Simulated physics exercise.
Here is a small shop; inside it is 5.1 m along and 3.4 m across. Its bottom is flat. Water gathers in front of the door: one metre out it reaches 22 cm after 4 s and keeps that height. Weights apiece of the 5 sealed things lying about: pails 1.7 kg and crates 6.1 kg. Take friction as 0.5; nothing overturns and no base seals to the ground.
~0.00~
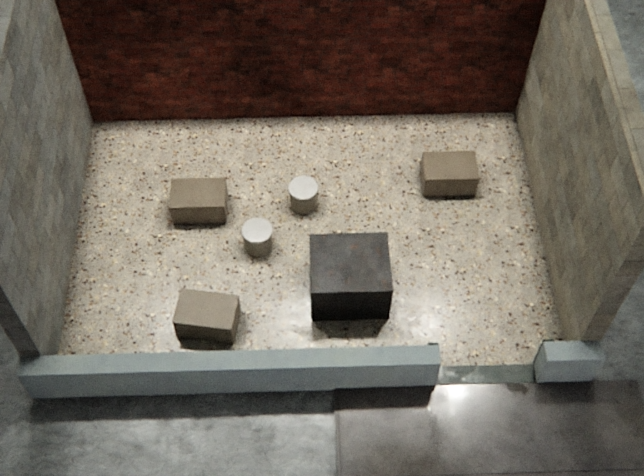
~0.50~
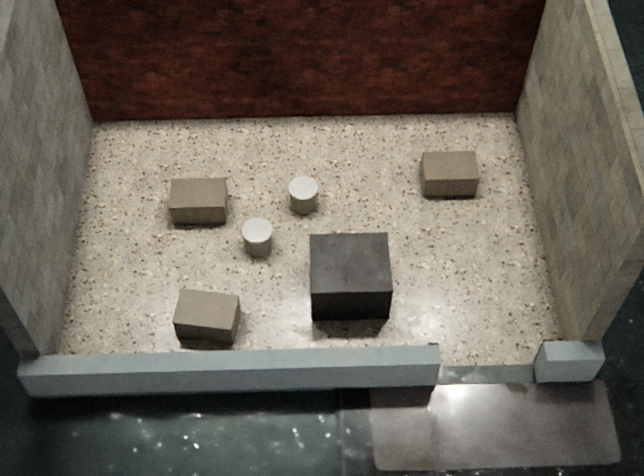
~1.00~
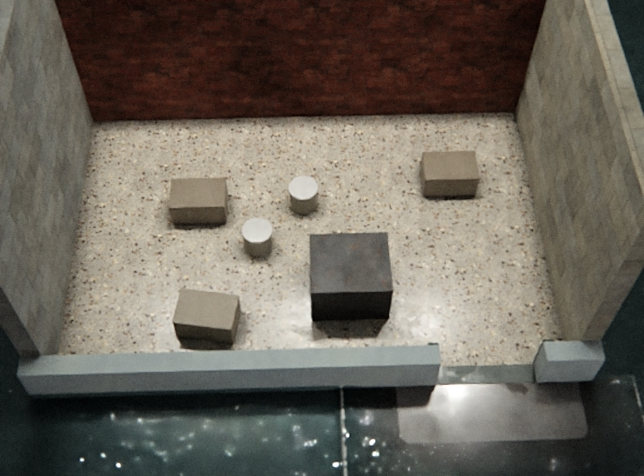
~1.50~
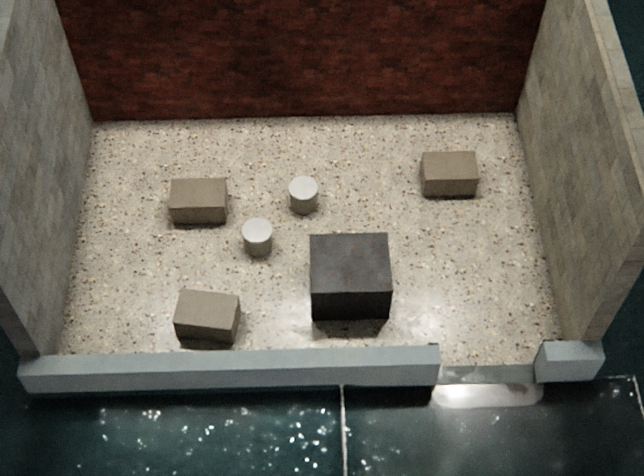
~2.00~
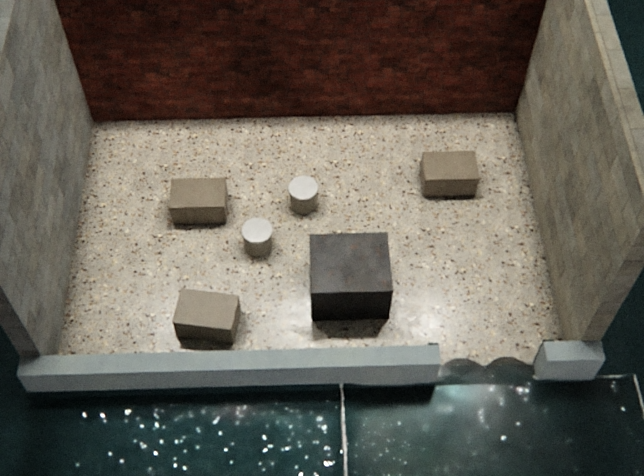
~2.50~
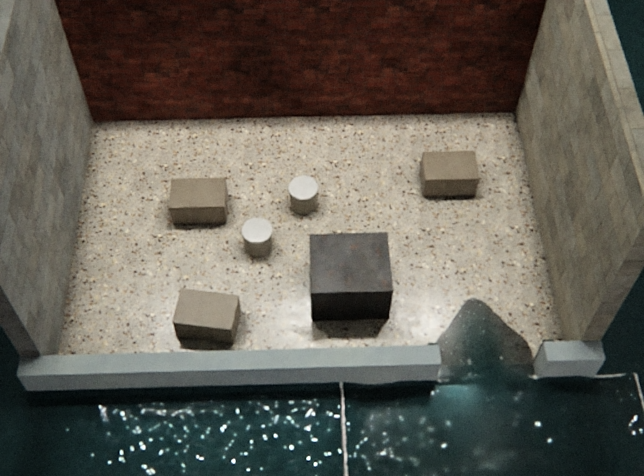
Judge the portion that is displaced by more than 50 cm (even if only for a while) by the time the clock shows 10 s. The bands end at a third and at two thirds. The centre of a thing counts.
Share: From one to two thirds.
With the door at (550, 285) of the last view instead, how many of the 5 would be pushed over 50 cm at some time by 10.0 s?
In that case 2 of them.
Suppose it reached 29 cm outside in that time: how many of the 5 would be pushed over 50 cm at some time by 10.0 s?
Then 4.
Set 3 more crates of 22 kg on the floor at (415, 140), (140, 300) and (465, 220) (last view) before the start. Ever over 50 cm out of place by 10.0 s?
In turn: More, under, more.
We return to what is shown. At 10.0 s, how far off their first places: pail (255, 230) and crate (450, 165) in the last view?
In that order: 20 cm, 400 cm.
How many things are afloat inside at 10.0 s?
At that moment 1.
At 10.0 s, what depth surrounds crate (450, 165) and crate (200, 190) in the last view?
Roughly 9 and 2 cm.
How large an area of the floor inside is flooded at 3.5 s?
Roughly 3.0 m2.
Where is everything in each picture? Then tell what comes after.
A pail at (303, 187), on the bottom; a crate at (206, 309) rests on the ground; water covers 0.0 m2; 0 of 5 have shifted, in the first frame.
A pail at (303, 187) rests on the ground; a crate at (206, 309), on the bottom; water covers 0.0 m2; 0 of 5 have shifted, in the second frame.
A pail at (303, 187) rests on the ground; a crate at (206, 309) rests on the ground; 0.0 m2 under water; 0 of 5 have shifted, in the third frame.
A pail at (303, 187), on the bottom; a crate at (206, 309), on the bottom; water covers 0.0 m2; 0 of 5 have shifted, in the fourth frame.
A pail at (303, 187), on the bottom; a crate at (206, 309) rests on the ground; 0.0 m2 under water; 0 of 5 have shifted, in the fifth frame.
A pail at (303, 187), on the bottom; a crate at (206, 309) rests on the ground; water covers 0.5 m2; 0 of 5 have shifted, in the sixth frame.
After 3.5 s 0 of 5 are over 50 cm from their spots; 0 afloat.
After 4.5 s 0 of 5 are over 50 cm from their spots; 0 afloat.
After 7.0 s 1 of 5 are over 50 cm from their spots; 1 afloat.
After 10.0 s 3 of 5 are over 50 cm from their spots, and 3 have been at some point; 1 afloat.
